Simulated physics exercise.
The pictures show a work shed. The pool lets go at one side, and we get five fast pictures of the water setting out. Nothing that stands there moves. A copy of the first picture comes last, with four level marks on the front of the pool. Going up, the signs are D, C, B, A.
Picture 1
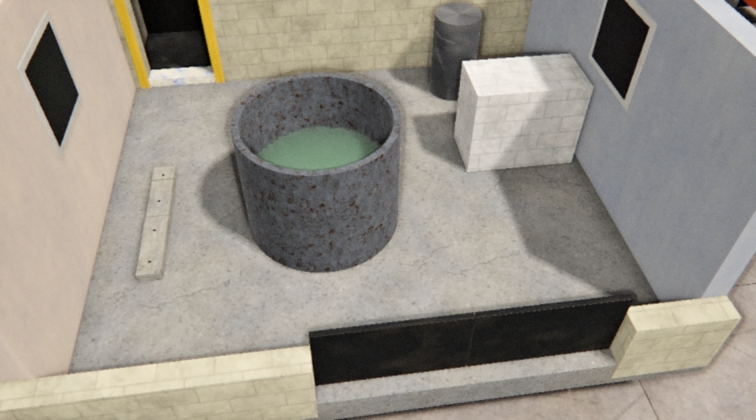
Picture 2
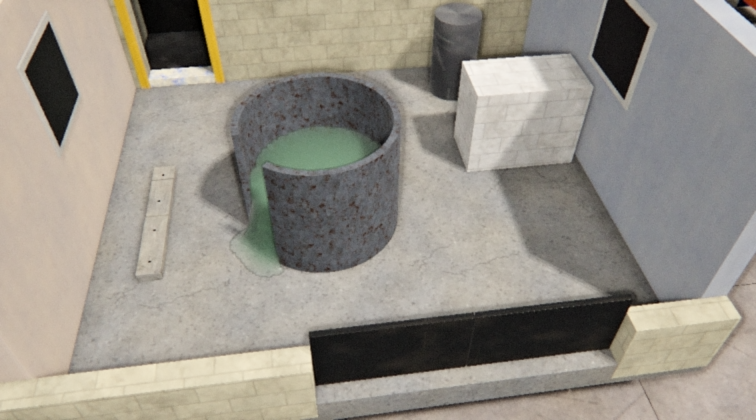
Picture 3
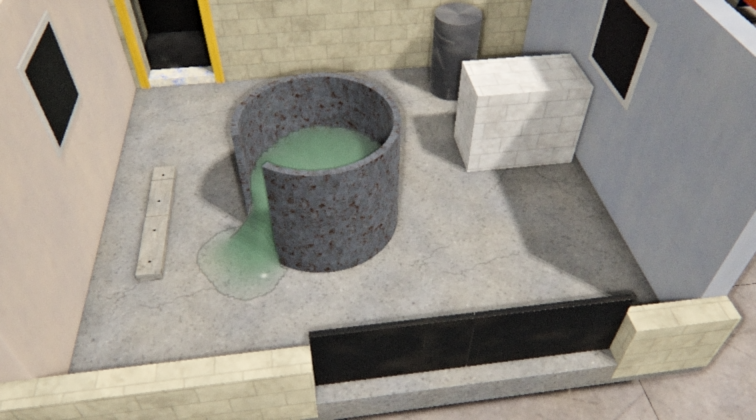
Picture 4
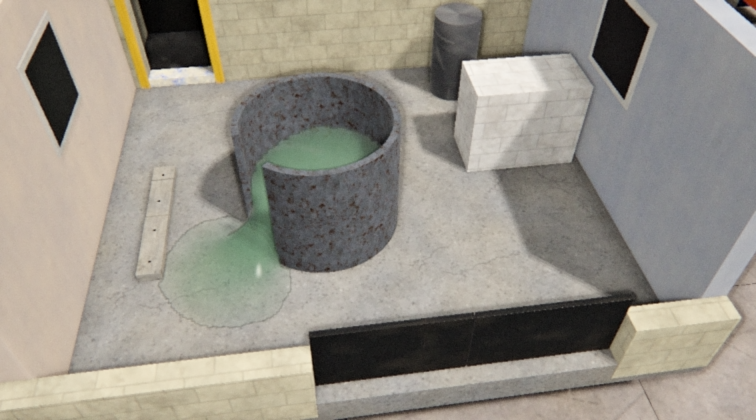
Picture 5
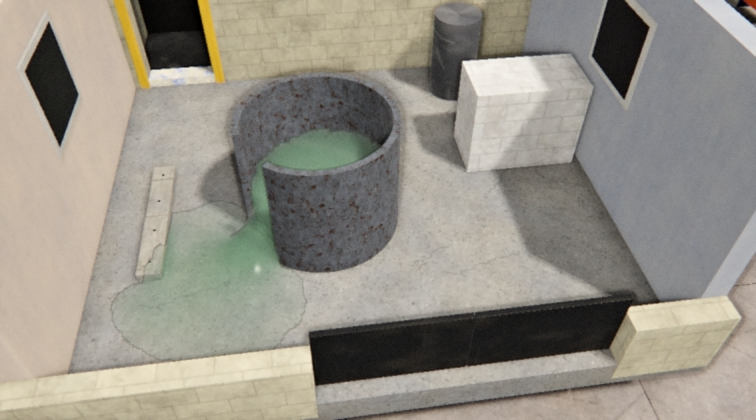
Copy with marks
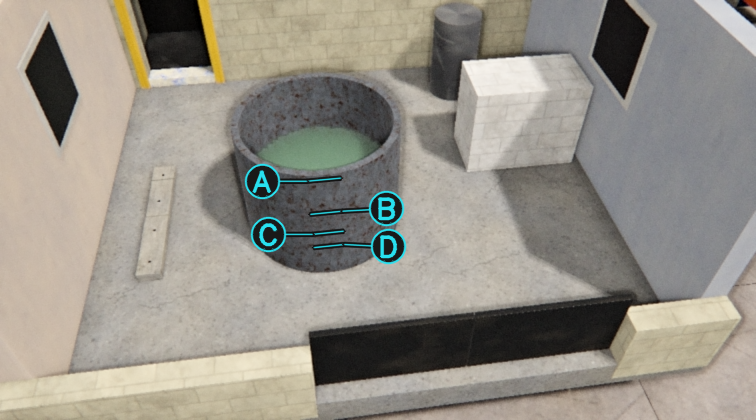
Green water pours through a gap in the round stone pool and spreads across the floor.
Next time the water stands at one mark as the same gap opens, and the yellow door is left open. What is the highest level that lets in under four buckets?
Line B just does it.
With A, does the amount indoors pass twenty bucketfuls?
No, less.
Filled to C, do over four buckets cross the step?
No.
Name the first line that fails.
Line A.
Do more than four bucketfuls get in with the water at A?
Yes, it does.
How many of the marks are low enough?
Three of the four.
In cyan, A at (323, 179); B at (326, 212); C at (328, 232); D at (329, 246); from the bottom up D, C, B, A.
With A, about 10 bucketfuls get in.
With B, a bucket or two gets in.
With C, nothing gets over.
With D, nothing gets over.
